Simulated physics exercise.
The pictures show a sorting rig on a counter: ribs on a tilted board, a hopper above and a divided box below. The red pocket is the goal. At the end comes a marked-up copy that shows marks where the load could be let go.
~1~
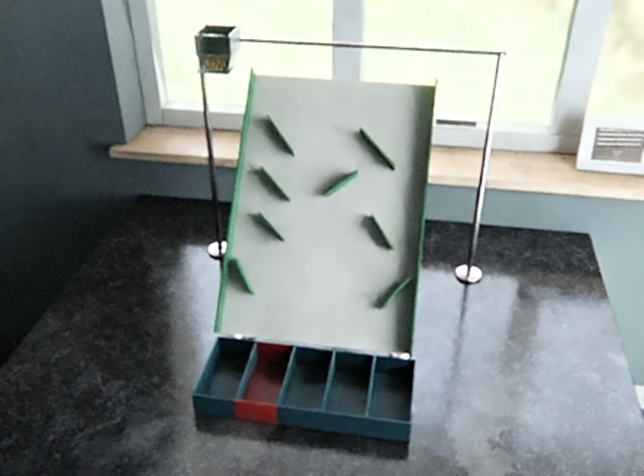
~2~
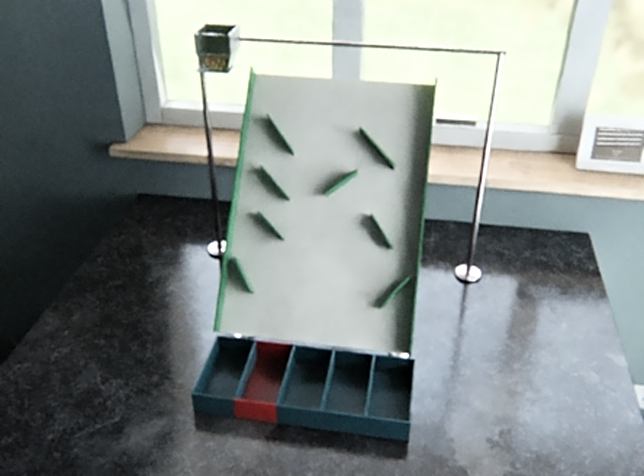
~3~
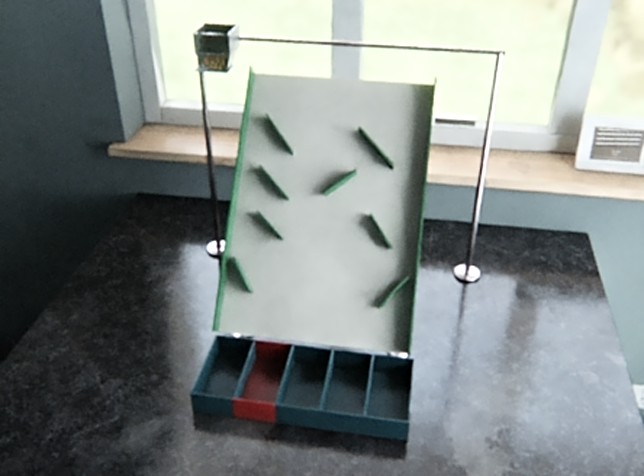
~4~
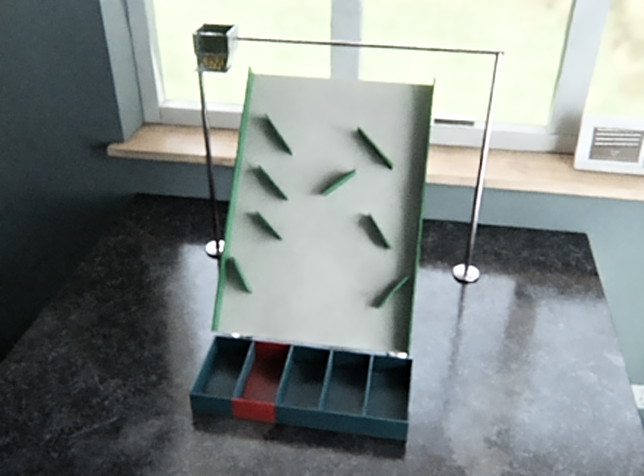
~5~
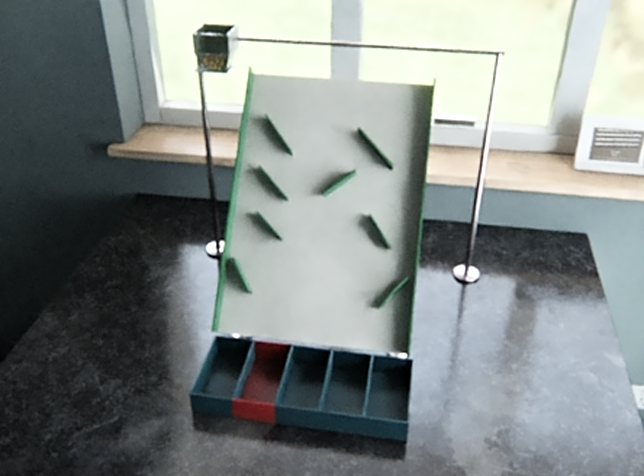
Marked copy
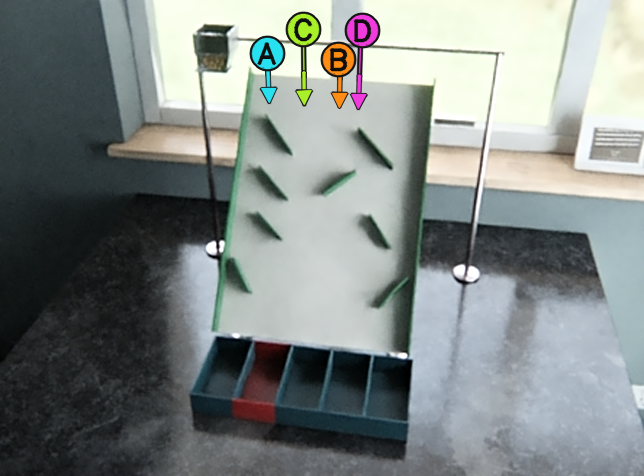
Nothing moving on a dark counter, where a small hopper sits above a tilted ribbed board and a divided box with one red pocket.
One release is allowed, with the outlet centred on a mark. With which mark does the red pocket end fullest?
It is B.
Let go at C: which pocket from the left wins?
The third from the left.
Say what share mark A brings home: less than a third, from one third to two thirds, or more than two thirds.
Less than a third.
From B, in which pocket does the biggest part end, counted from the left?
The second from the left.
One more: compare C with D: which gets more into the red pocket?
D it is.
On the marked copy, mark A meets the board at (269, 97); mark B meets the board at (339, 102); mark C meets the board at (304, 99); mark D meets the board at (358, 103).
Choosing A, close to a quarter in the red pocket, close to two thirds in other pockets, a small share outside the box.
Choosing B, close to half in the red pocket, close to a third in other pockets, a small share outside the box.
Choosing C, a small share in the red pocket, close to two thirds in other pockets, close to a quarter outside the box.
Choosing D, close to a third in the red pocket, close to half in other pockets, a small share outside the box.
